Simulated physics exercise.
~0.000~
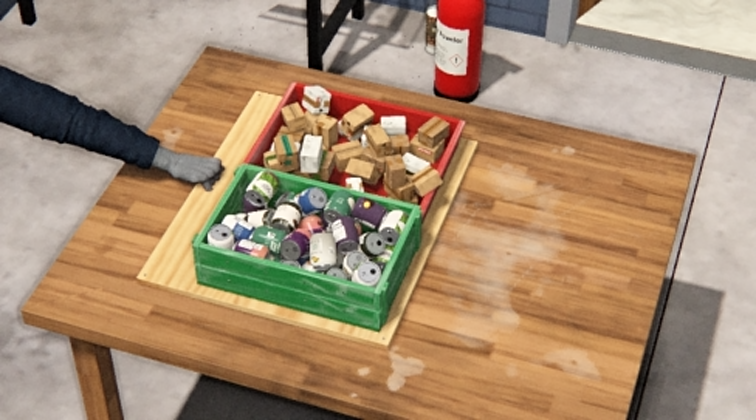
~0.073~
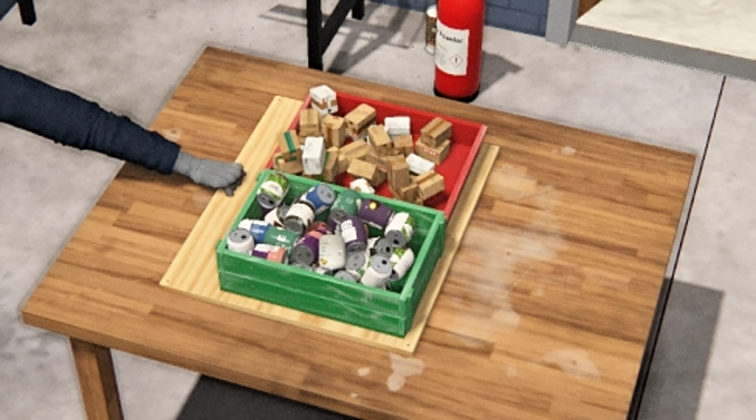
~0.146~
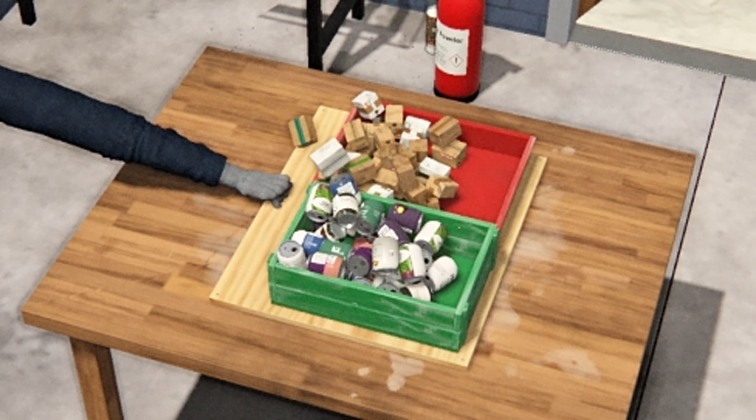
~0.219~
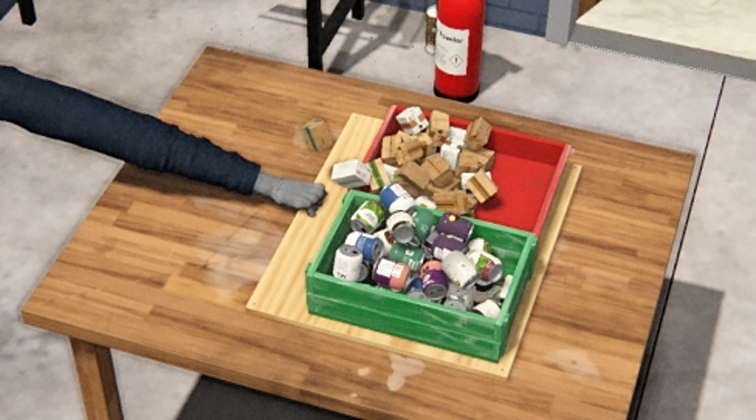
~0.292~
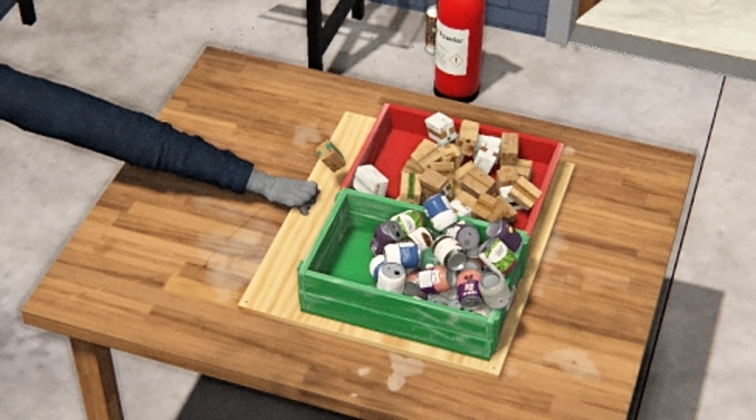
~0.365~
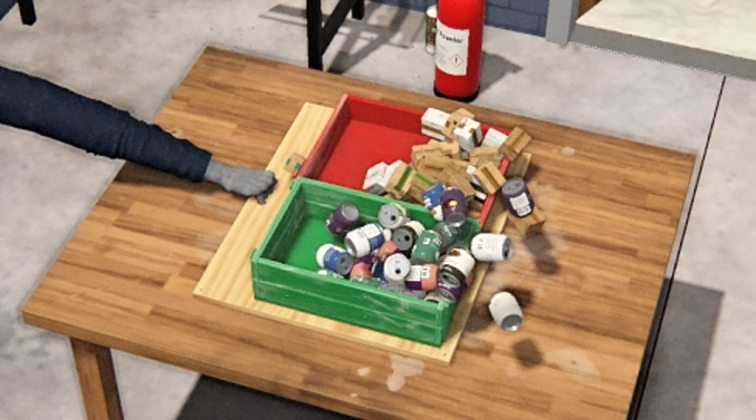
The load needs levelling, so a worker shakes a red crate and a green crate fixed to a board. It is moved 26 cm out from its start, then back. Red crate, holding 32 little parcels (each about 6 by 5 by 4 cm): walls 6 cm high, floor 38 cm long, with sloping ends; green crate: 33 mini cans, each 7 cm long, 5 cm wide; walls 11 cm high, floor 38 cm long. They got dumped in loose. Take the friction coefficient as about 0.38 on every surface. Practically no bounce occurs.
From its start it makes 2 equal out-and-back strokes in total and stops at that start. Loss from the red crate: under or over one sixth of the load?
Over.
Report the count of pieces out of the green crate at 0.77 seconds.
Out by then, roughly: Green crate 8.
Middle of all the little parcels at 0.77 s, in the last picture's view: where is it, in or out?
Close to (474, 189).
After 0.54 s, the red crate is down by 4 of 32 and the green crate is down by 8 of 33.
After 0.77 s, the red crate is down by 9 of 32 and the green crate is down by 9 of 33.
After 1.08 s, the red crate is down by 14 of 32 and the green crate is down by 13 of 33.
Outcome (at 1.48 s), the red crate is down by 14 of 32 and the green crate is down by 16 of 33. Asked share, 14 of 32, 44 per cent.
